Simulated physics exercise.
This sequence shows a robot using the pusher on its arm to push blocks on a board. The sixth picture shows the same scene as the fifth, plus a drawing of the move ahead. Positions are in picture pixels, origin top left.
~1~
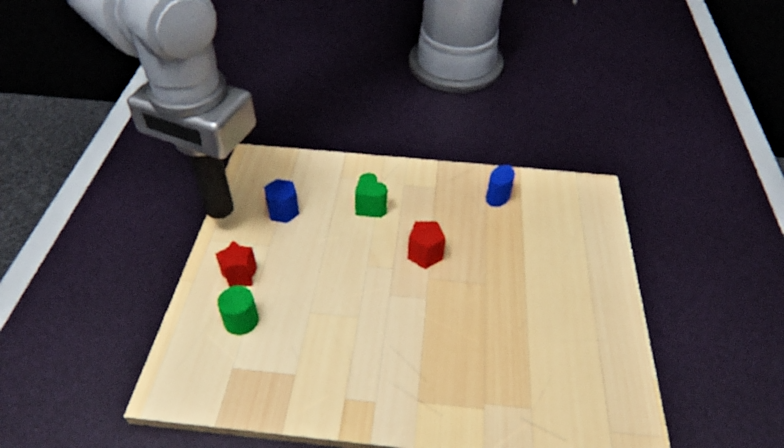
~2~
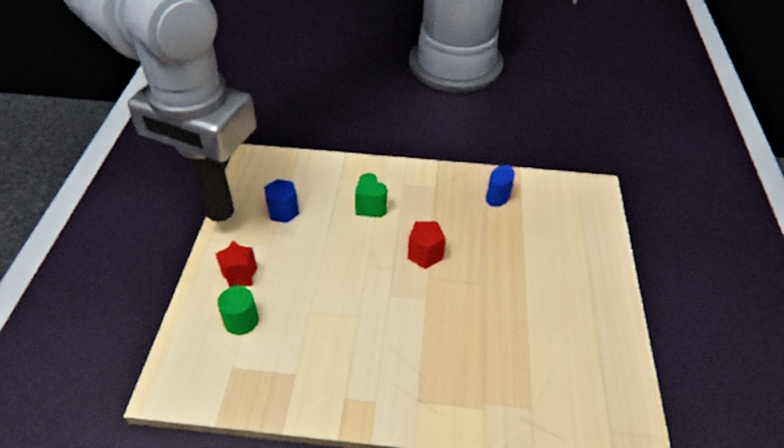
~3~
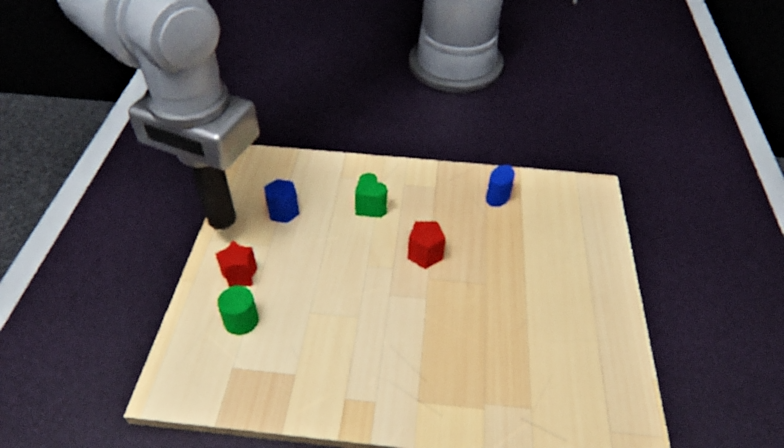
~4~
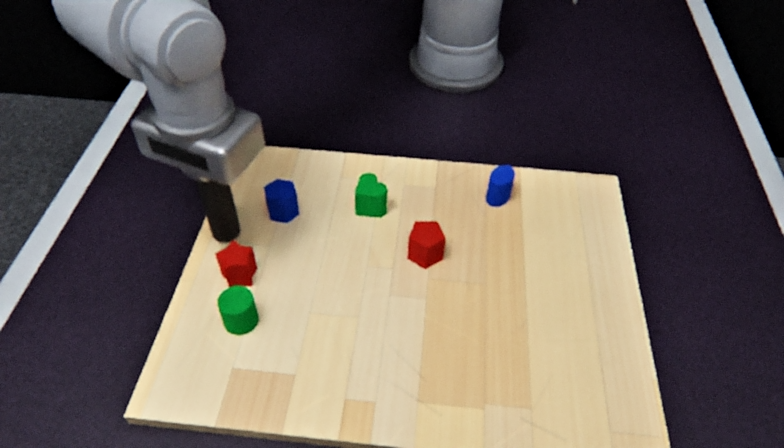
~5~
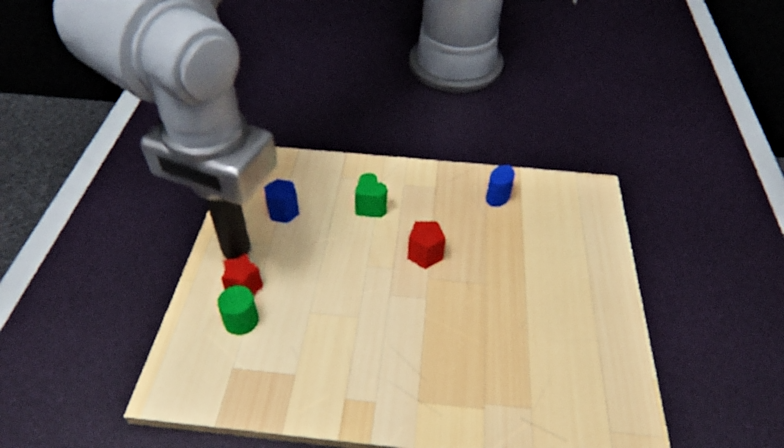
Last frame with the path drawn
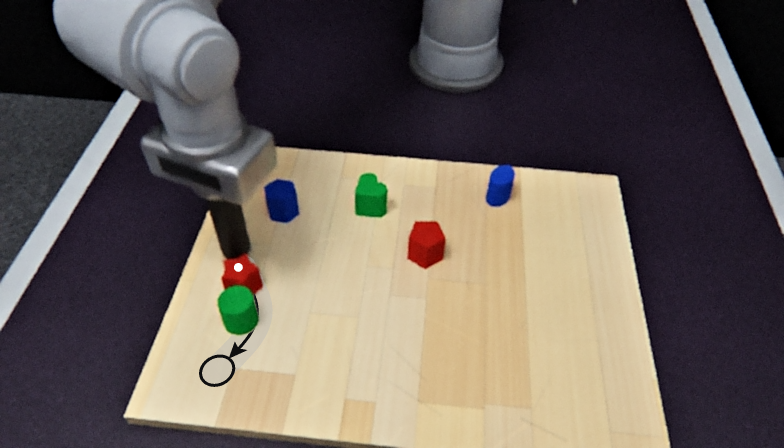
A robot arm with a dark pusher hovers at the upper left edge of a wooden board of red, green and blue blocks, barely moving at first. It then slides toward the viewer and slightly right, nudging the red star a little closer to the green round block while the other blocks stay still.
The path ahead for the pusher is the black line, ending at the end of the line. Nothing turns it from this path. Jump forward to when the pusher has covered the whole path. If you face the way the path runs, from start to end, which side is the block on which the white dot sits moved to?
It's pushed left.
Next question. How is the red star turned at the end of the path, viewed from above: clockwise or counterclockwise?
The turn is anti-clockwise.
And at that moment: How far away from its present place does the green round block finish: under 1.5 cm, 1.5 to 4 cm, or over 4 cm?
Past 4 cm.
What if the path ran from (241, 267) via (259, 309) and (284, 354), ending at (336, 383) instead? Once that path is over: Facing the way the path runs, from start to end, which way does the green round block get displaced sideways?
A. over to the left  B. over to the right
It's B.
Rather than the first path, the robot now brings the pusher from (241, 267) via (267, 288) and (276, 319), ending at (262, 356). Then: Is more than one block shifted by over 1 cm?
Going by the path, yes.
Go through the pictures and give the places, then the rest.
In the first frame, tip of the pusher at (220, 209), middles of tops, green round block at (235, 299), red star at (234, 254), blue six-sided block at (280, 189).
In the second frame, pusher at (220, 212), nothing pushed.
In the third frame, pusher at (222, 220), nothing pushed.
In the fourth frame, pusher at (227, 232), nothing pushed.
In the fifth frame, pusher at (237, 250), green round block at (235, 299), red star at (238, 267), blue six-sided block at (280, 189).
The line goes from (241, 267) over (255, 298) and (249, 335) to (217, 370); the dot is on the red star.
What follows on the original path. One third of the way, pusher at (251, 282); green round block at (236, 327); red star at (256, 300).
Two thirds of the way, pusher at (244, 320); green round block at (228, 363); red star at (260, 336), turned 20° anticlockwise.
At the end, pusher at (211, 355); green round block at (222, 379); red star at (258, 342), turned 45° anticlockwise; blue six-sided block unmoved.
